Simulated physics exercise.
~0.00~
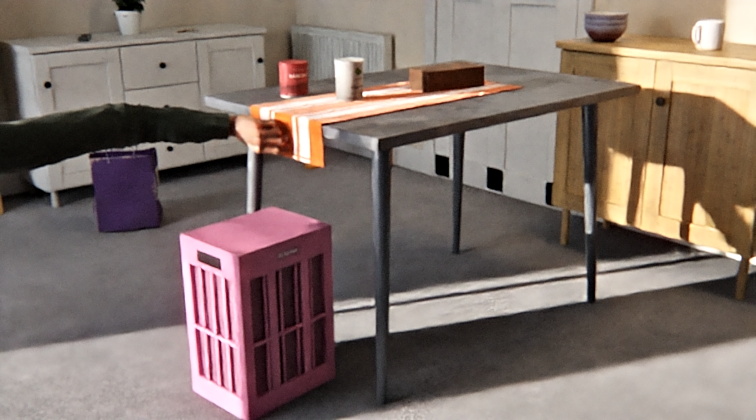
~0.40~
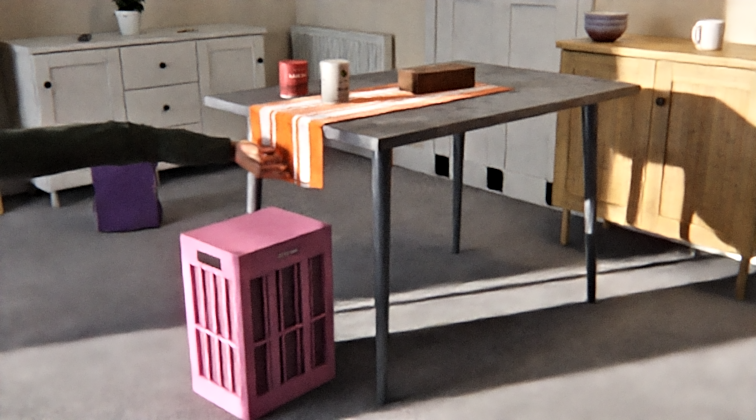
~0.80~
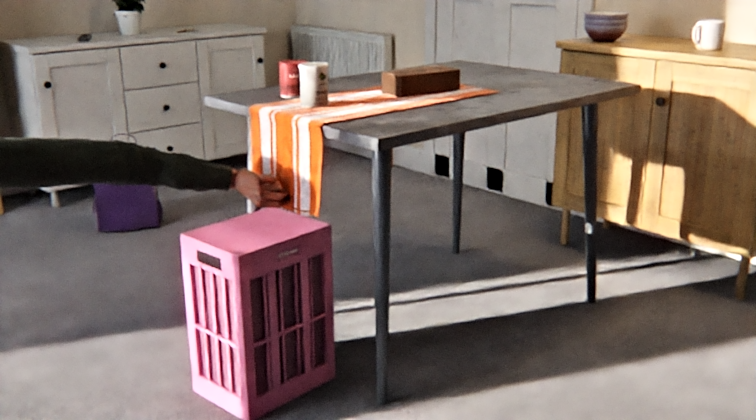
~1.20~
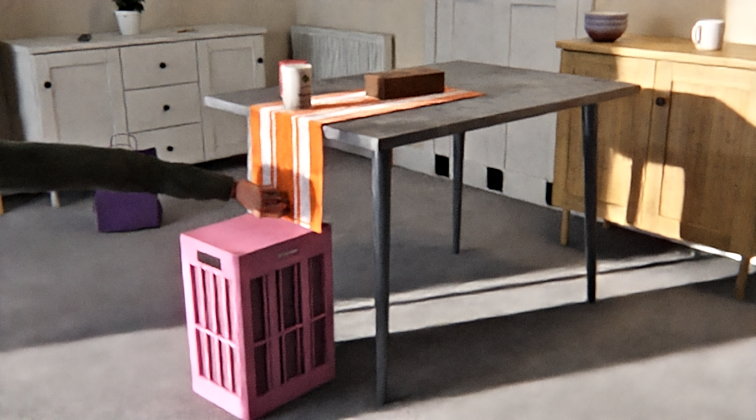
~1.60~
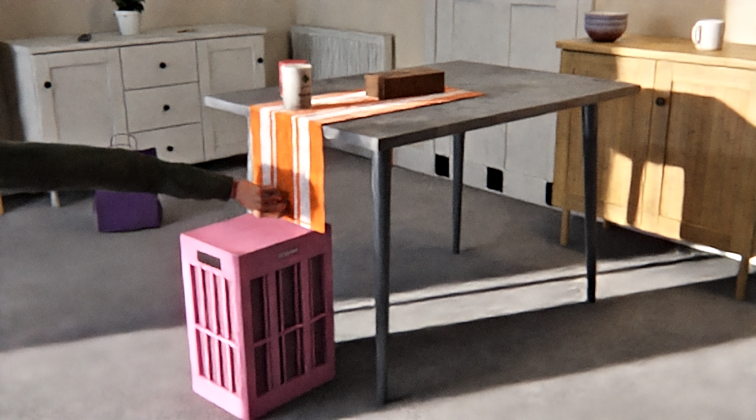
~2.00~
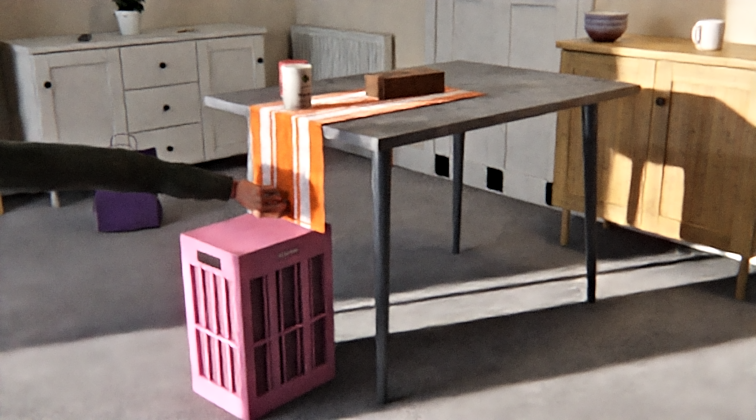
In a room with a grey table, a hand draws an orange striped cloth down over the table's end to a pink crate, carrying a white tin and a brick leftward while a red tin stays put, and everything comes to rest with the tins still on the table.
